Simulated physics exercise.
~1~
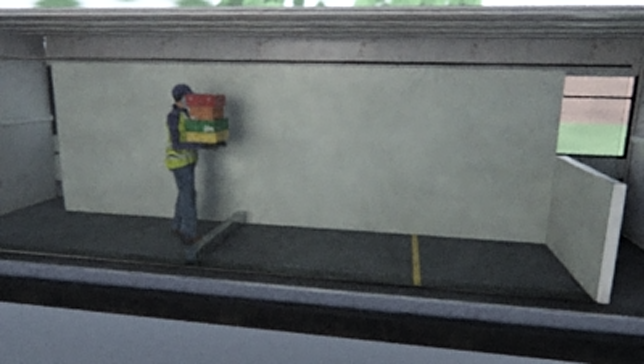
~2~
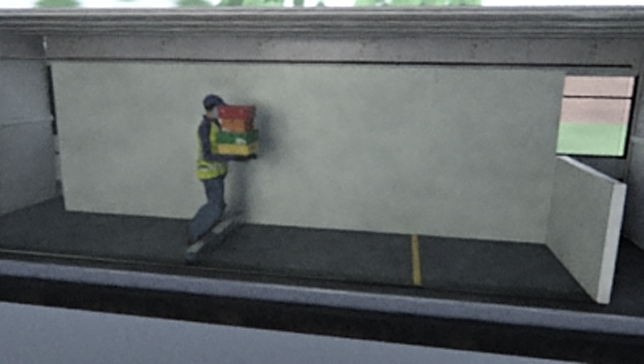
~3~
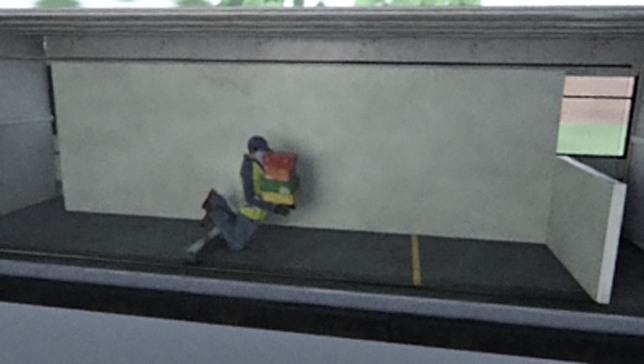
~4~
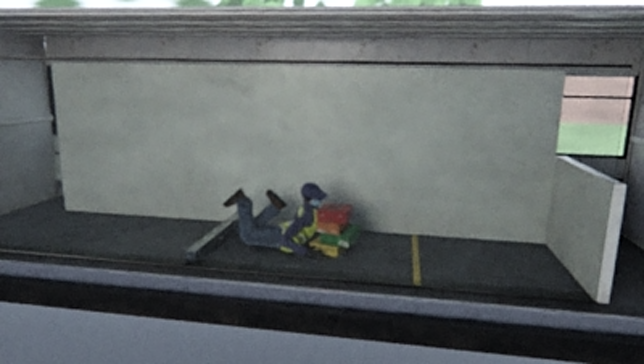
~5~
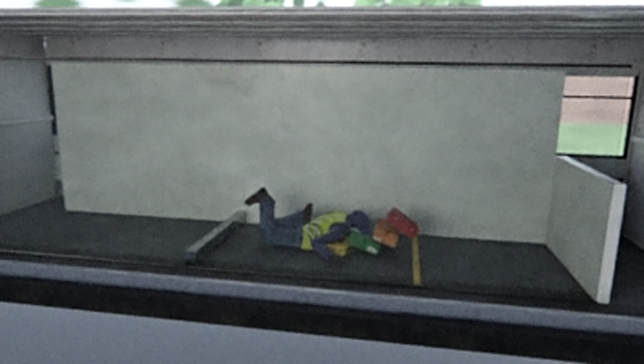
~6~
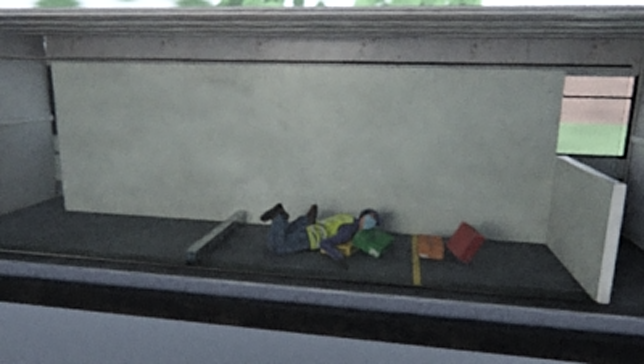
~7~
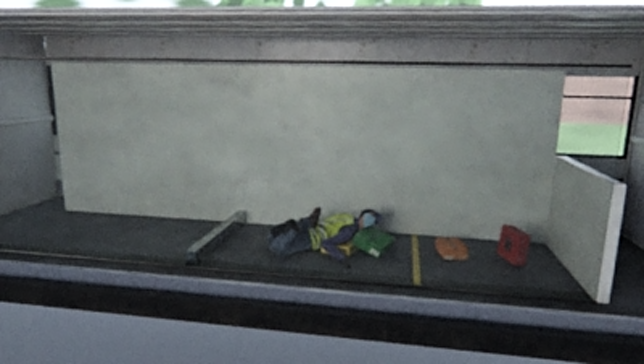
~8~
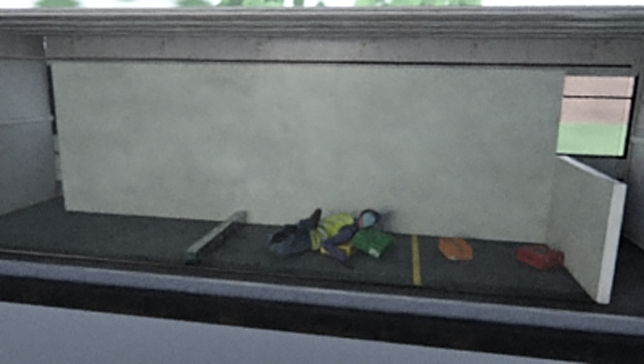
On a shuttle floor, a worker in a yellow vest carrying a stack of coloured boxes pitched forward over a low rail and fell flat, sending red and orange ones sliding right past a yellow line while green stayed short, beside the motionless worker.
